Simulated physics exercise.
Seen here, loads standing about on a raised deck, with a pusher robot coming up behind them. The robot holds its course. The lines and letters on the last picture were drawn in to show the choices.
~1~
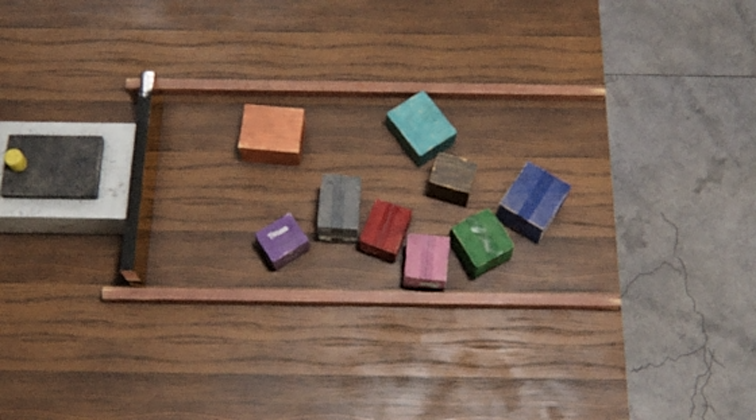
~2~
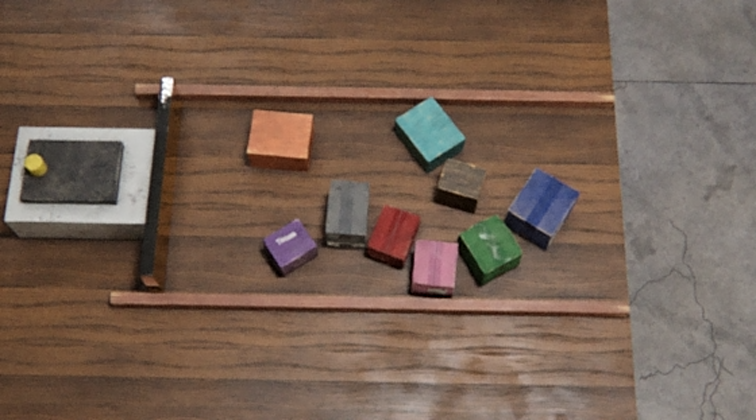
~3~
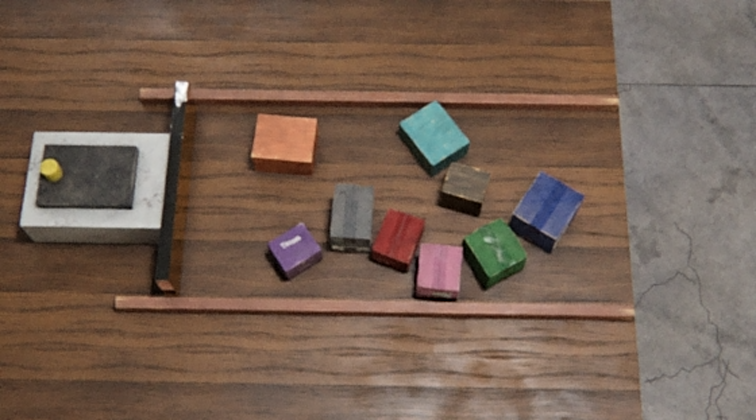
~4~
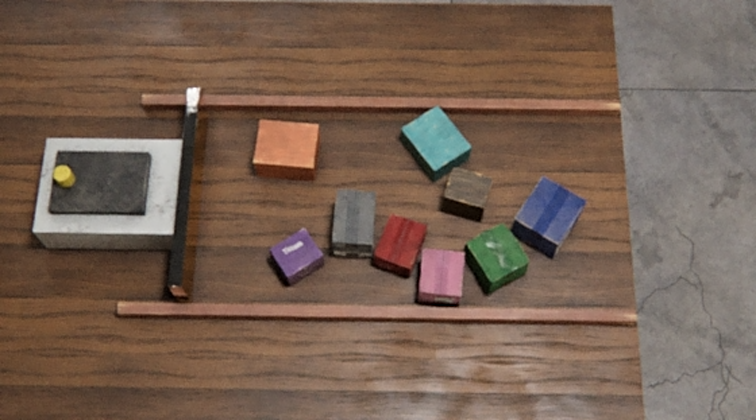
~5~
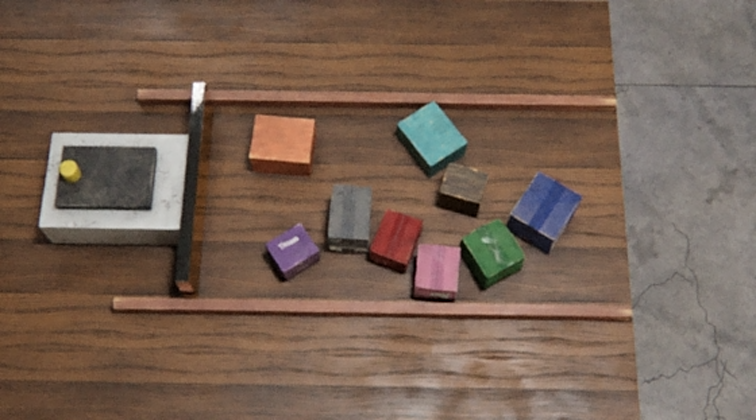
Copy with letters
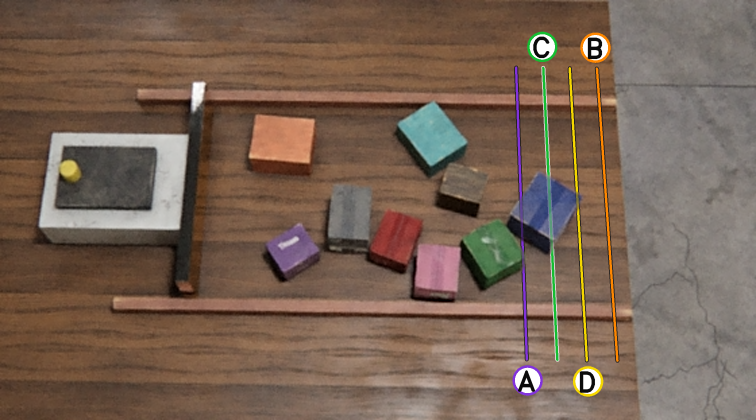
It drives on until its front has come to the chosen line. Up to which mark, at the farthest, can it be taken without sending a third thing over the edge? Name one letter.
No third one falls up to A.
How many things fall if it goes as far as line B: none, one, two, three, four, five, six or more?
In all, six or more.
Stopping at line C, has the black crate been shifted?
Yes.
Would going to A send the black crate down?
No.
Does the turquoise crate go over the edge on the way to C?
Yes.
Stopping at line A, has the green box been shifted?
Yes.
On the marked copy, A at (521, 205); B at (607, 207); C at (550, 206); D at (578, 206).
Taking A. A third of the way, robot (233, 179); pink parcel (442, 274); purple box (340, 264).
Two thirds of the way, robot (352, 181); blue parcel (565, 200); green box (546, 253).
When it is over, robot (444, 182); blue parcel over the edge; green box over the edge; two fallen.
As for the rest, B drops nine; C drops three; D drops six.
